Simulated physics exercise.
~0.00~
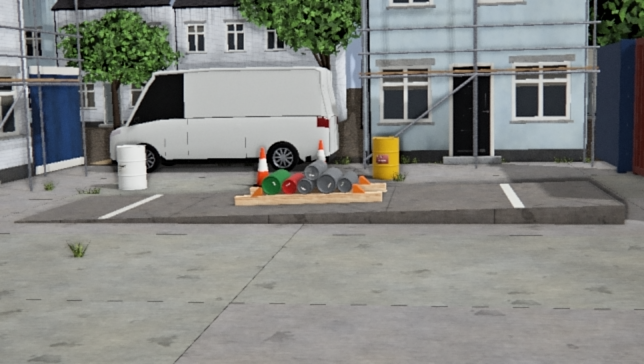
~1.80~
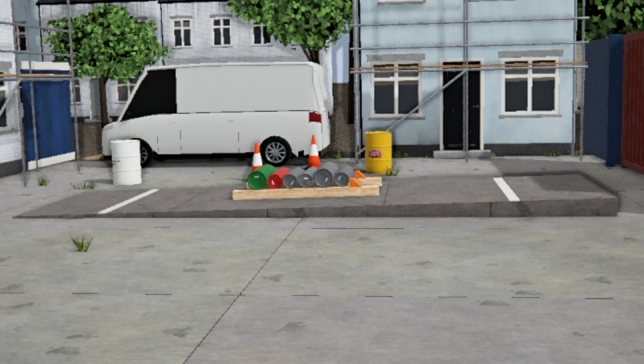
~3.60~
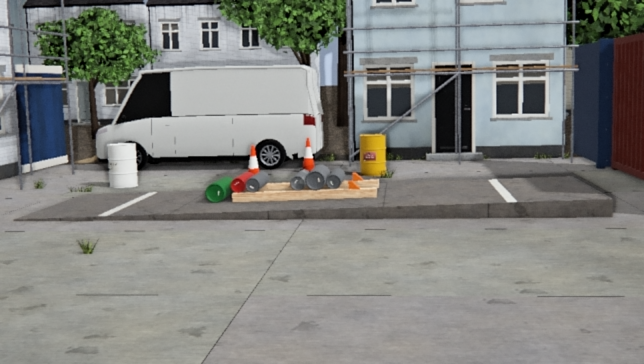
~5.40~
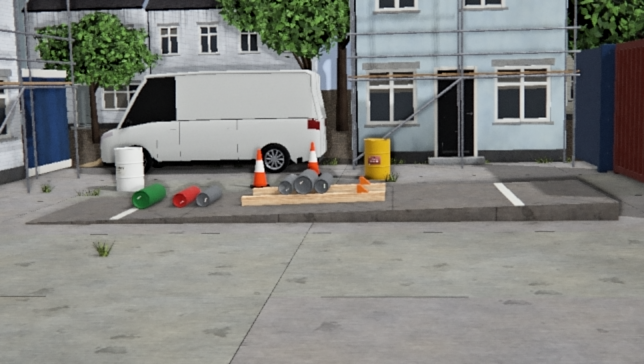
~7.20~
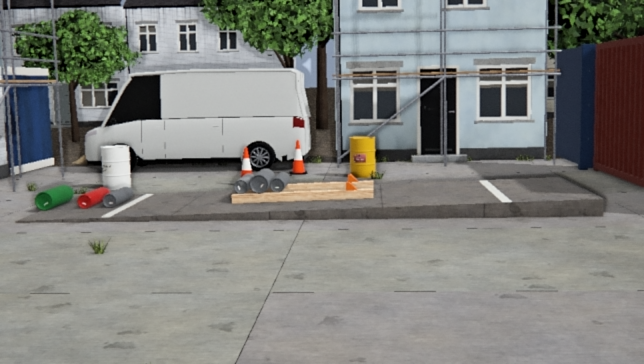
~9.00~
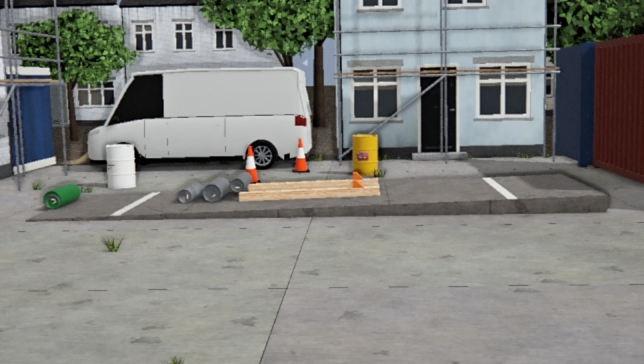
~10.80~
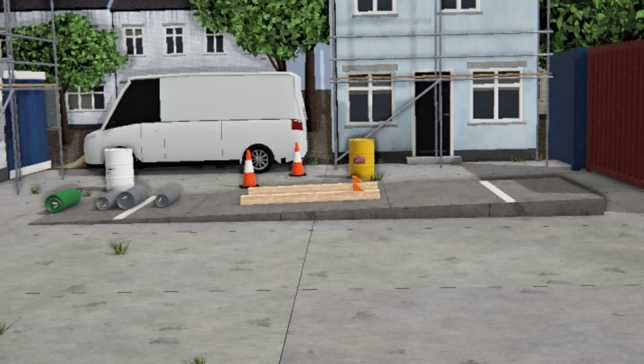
In a yard in front of houses and a parked white van, a pile of cylinders rolled left off some wooden beams, the green one leading and red behind, until green lay beyond the white line with grey ones close by.
